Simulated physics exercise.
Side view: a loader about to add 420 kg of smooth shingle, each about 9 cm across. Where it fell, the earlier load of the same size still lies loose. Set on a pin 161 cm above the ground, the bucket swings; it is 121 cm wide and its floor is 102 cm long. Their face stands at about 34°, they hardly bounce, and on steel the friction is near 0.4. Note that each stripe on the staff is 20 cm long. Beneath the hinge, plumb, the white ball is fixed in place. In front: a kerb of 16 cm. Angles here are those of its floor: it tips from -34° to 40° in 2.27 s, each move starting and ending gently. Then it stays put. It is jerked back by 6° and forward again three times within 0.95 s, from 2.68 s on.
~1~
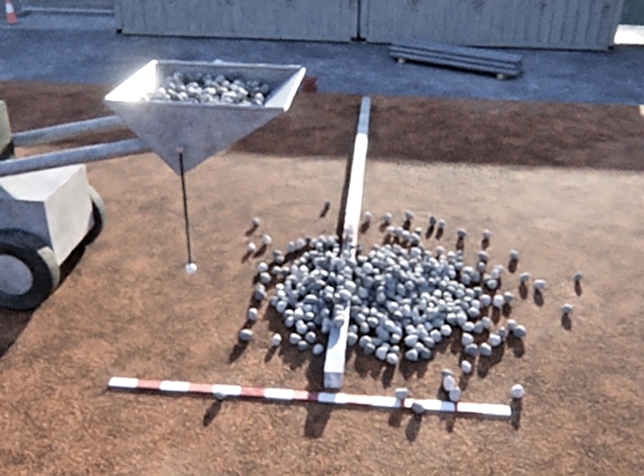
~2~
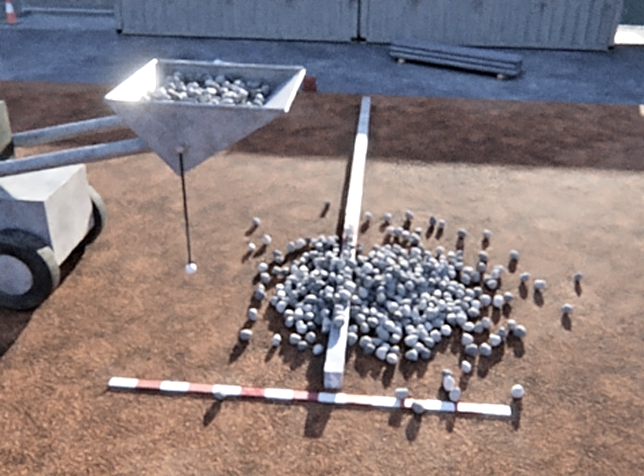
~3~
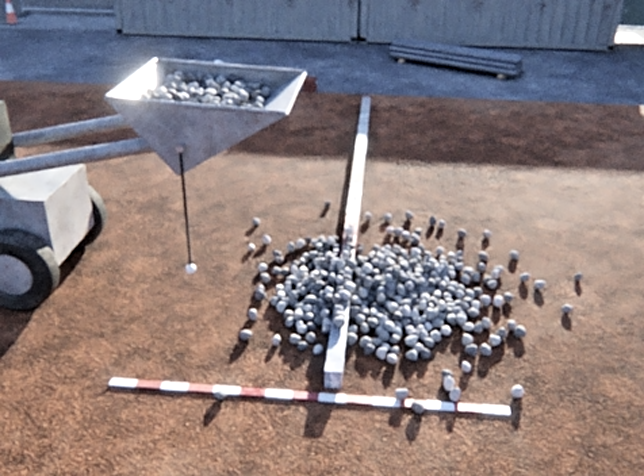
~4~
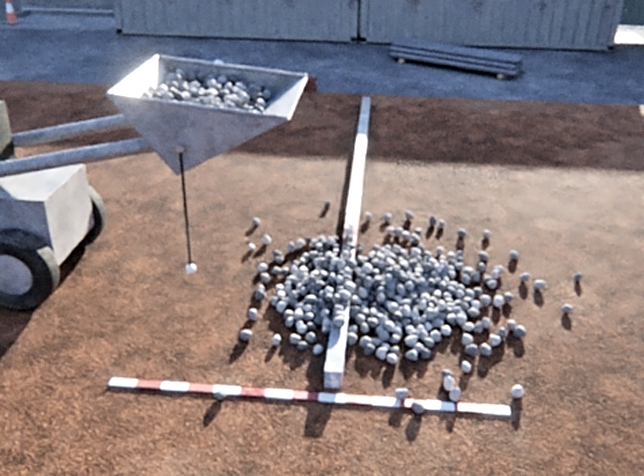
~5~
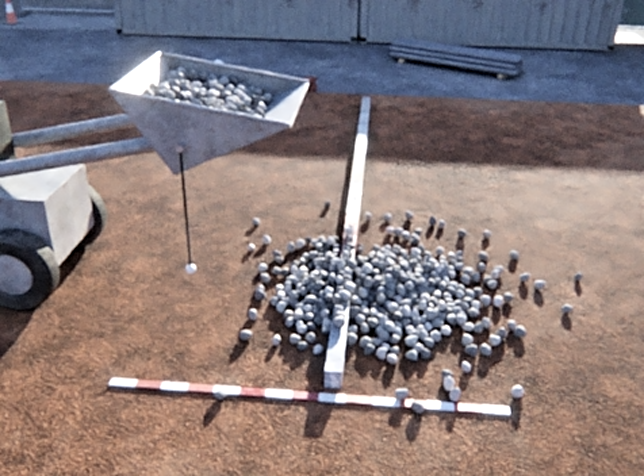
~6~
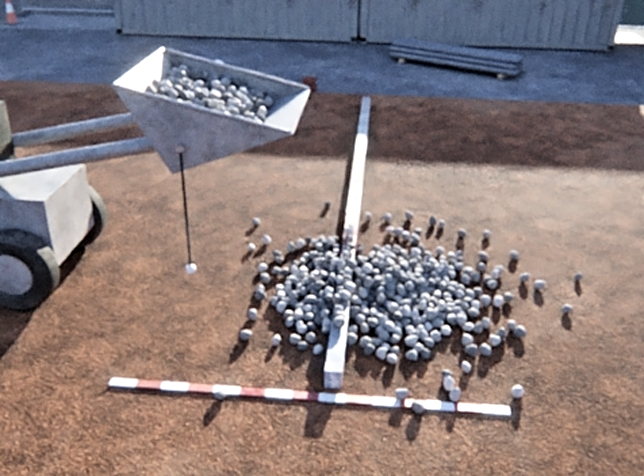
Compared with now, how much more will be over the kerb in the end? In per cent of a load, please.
Close to 27 parts in a hundred.
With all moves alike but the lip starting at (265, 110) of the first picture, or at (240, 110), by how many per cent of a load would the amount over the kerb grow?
Close to 10 per cent, followed by close to 0 per cent.
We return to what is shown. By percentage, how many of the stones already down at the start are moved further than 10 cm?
Around 15 in a hundred.
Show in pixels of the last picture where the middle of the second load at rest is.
Their middle is at about (319, 278).
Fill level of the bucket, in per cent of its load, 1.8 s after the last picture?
About 15 per cent.
Then, 1.1 s after the last picture the floor is at 28°; in per cent of one load, 93 in the bucket, 42 on this side of the kerb, 65 over the kerb; the foremost stones are at (549, 296).
Then, 1.8 s after the last picture the floor is at 40°; in per cent of one load, 14 in the bucket, 112 on this side of the kerb, 74 over the kerb; the foremost stones are at (549, 296).
Then, 3.5 s after the last picture the floor is at 40°; in per cent of one load, 0 in the bucket, 108 on this side of the kerb, 92 over the kerb; the foremost stones are at (549, 296).
Then, 6.3 s after the last picture the floor is at 40°; in per cent of one load, 0 in the bucket, 108 on this side of the kerb, 92 over the kerb; the foremost stones are at (549, 296). Net gain over the kerb, 27.
